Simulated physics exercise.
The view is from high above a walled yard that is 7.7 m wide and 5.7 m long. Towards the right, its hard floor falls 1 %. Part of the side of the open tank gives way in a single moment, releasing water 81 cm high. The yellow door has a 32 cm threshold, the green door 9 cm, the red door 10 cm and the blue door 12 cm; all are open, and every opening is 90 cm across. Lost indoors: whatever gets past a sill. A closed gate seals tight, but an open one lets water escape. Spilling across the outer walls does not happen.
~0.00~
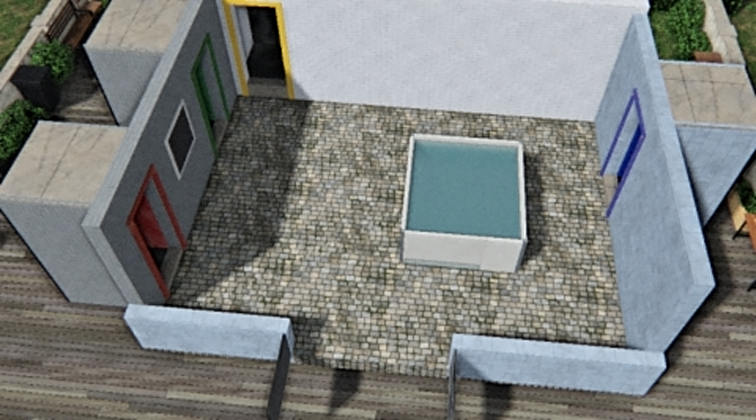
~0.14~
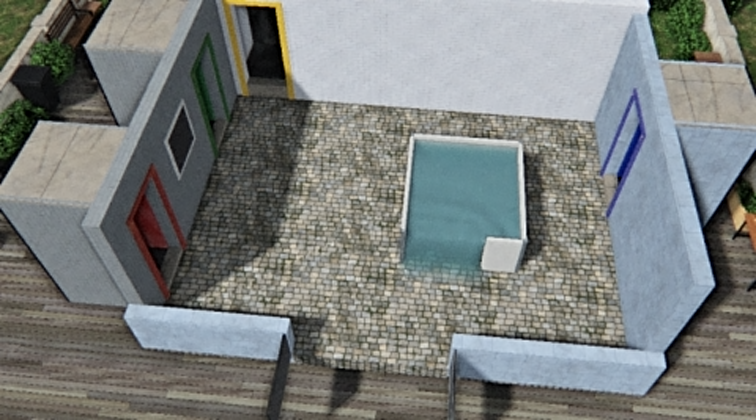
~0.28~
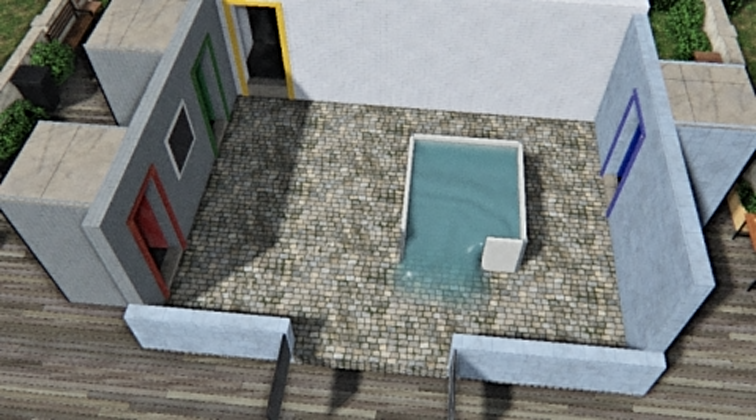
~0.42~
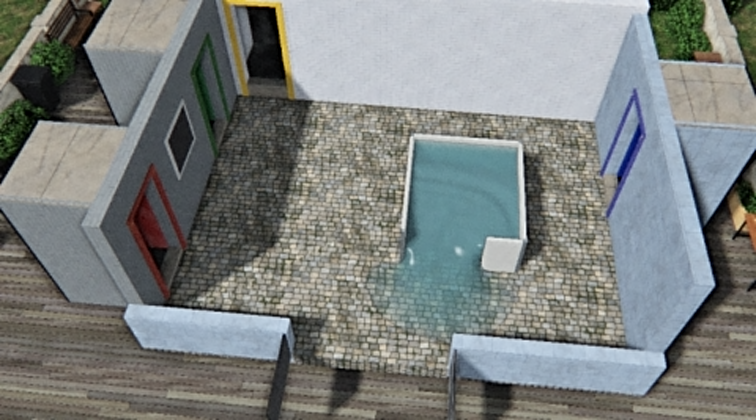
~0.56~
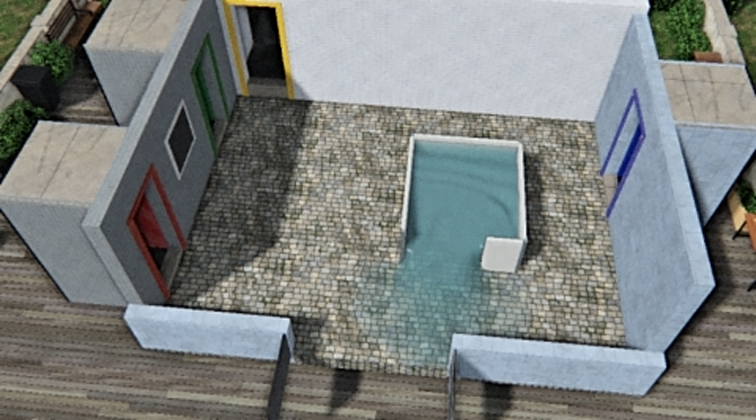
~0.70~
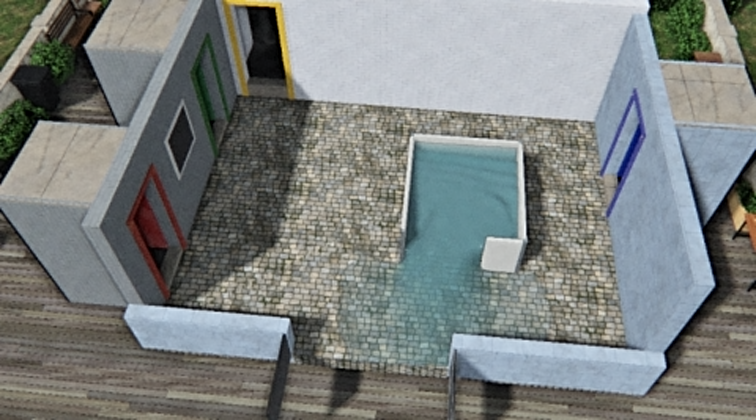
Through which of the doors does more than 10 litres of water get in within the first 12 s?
The yellow door does not let in more than 10 litres; the green door does not let in more than 10 litres; the red door does not let in more than 10 litres; the blue door does not let in more than 10 litres.
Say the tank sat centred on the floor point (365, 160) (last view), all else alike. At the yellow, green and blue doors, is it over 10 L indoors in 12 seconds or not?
Checking the limit: Yellow is within it, green is within it and blue is within it.
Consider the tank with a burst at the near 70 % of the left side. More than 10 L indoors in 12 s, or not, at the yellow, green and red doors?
Then: Yellow short of it, green beyond it, red beyond it.
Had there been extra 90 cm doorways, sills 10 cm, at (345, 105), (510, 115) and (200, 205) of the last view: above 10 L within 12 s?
First doorway falls short, second falls short, third falls short.
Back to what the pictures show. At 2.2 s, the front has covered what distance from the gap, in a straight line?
I'd say around 4.2 m from the gap.
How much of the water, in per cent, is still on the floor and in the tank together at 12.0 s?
Roughly 40 per cent is still there.
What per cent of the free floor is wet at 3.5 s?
I'd guess around 35 %.
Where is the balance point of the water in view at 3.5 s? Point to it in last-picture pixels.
Balance point at about (472, 255).
After 1.4 s water covers 15 % of the floor and is deepest (44 cm) near (465, 356); yellow door not reached, green door not reached, red door not reached, blue door not reached.
After 2.2 s water covers 25 % of the floor and is deepest (38 cm) near (454, 345); yellow door not reached, green door not reached, red door not reached, blue door not reached.
After 3.5 s water covers 35 % of the floor and is deepest (24 cm) near (614, 371); yellow door not reached, green door not reached, red door 5 cm at the sill, 0 L in, blue door 5 cm at the sill, 0 L in.
After 7.0 s water covers 55 % of the floor and is deepest (14 cm) near (595, 154); yellow door not reached, green door not reached, red door 2 cm at the sill, 0 L in, blue door 4 cm at the sill, 0 L in.
After 12.0 s water covers 70 % of the floor and is deepest (8 cm) near (603, 210); yellow door 2 cm at the sill, 0 L in, green door not reached, red door 0 cm at the sill, 0 L in, blue door 7 cm at the sill, 0 L in.
